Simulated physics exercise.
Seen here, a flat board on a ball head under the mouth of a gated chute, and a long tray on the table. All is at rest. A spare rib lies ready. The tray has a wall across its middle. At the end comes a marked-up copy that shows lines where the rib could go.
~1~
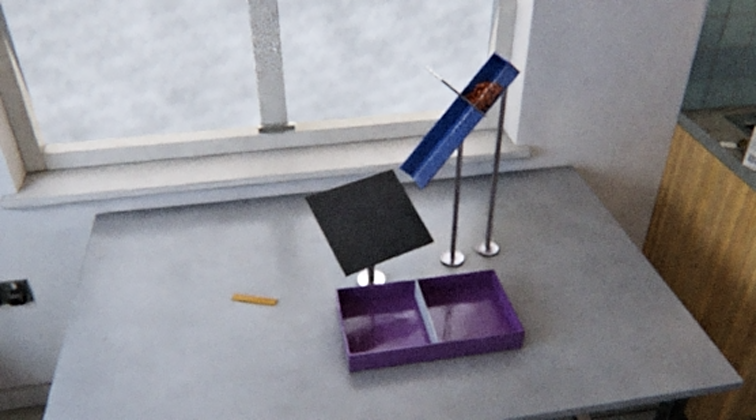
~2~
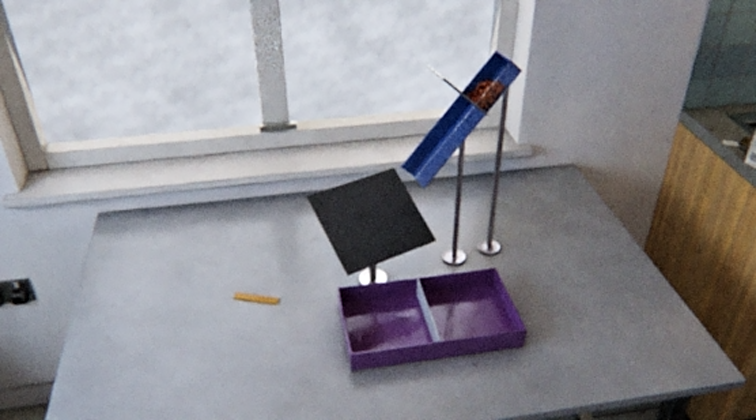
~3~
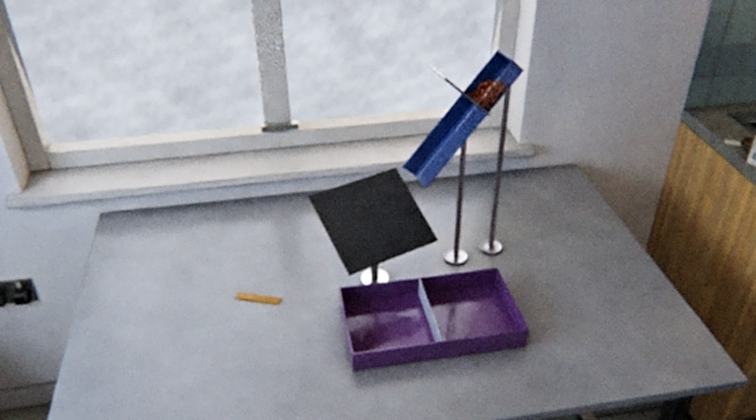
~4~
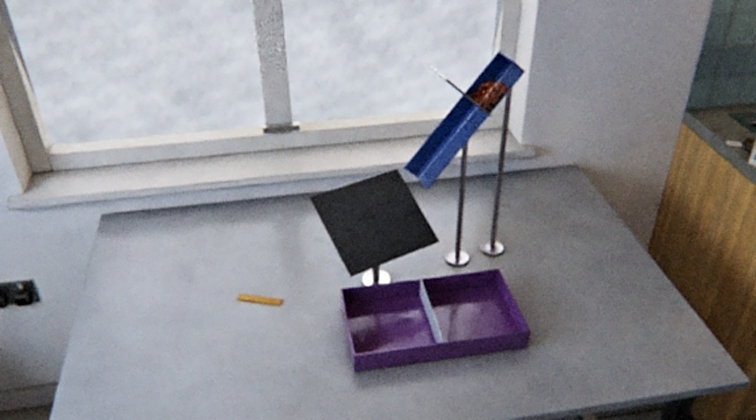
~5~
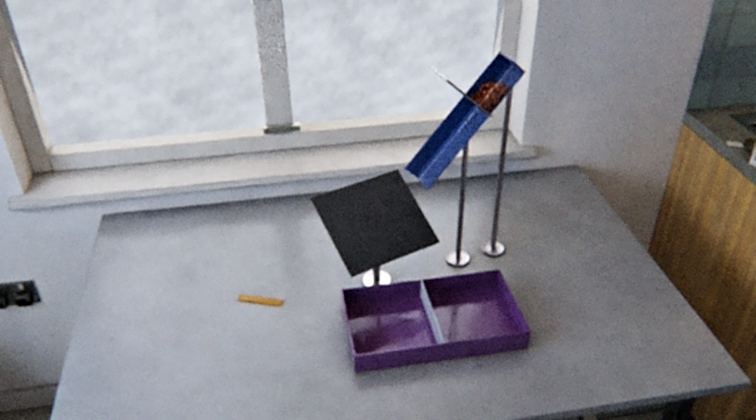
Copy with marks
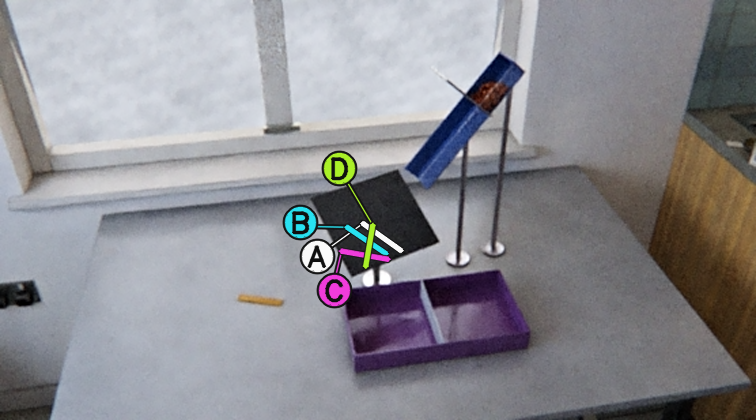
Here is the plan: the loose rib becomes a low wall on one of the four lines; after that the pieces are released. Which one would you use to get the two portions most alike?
A.
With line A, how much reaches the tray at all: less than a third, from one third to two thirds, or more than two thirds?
It is more than two thirds.
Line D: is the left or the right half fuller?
The left half.
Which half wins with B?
The left half.
On the marked copy, line A from (362, 223) to (401, 250); line B from (347, 227) to (386, 253); line C from (341, 251) to (387, 259); line D from (372, 225) to (365, 266).
Choosing A, of what is caught, about a third in the left half, about two thirds in the right.
Choosing B, of what is caught, nearly all in the left half, a small part in the right.
Choosing C, of what is caught, nearly all in the left half, a small part in the right.
Choosing D, of what is caught, nearly all in the left half, a small part in the right.
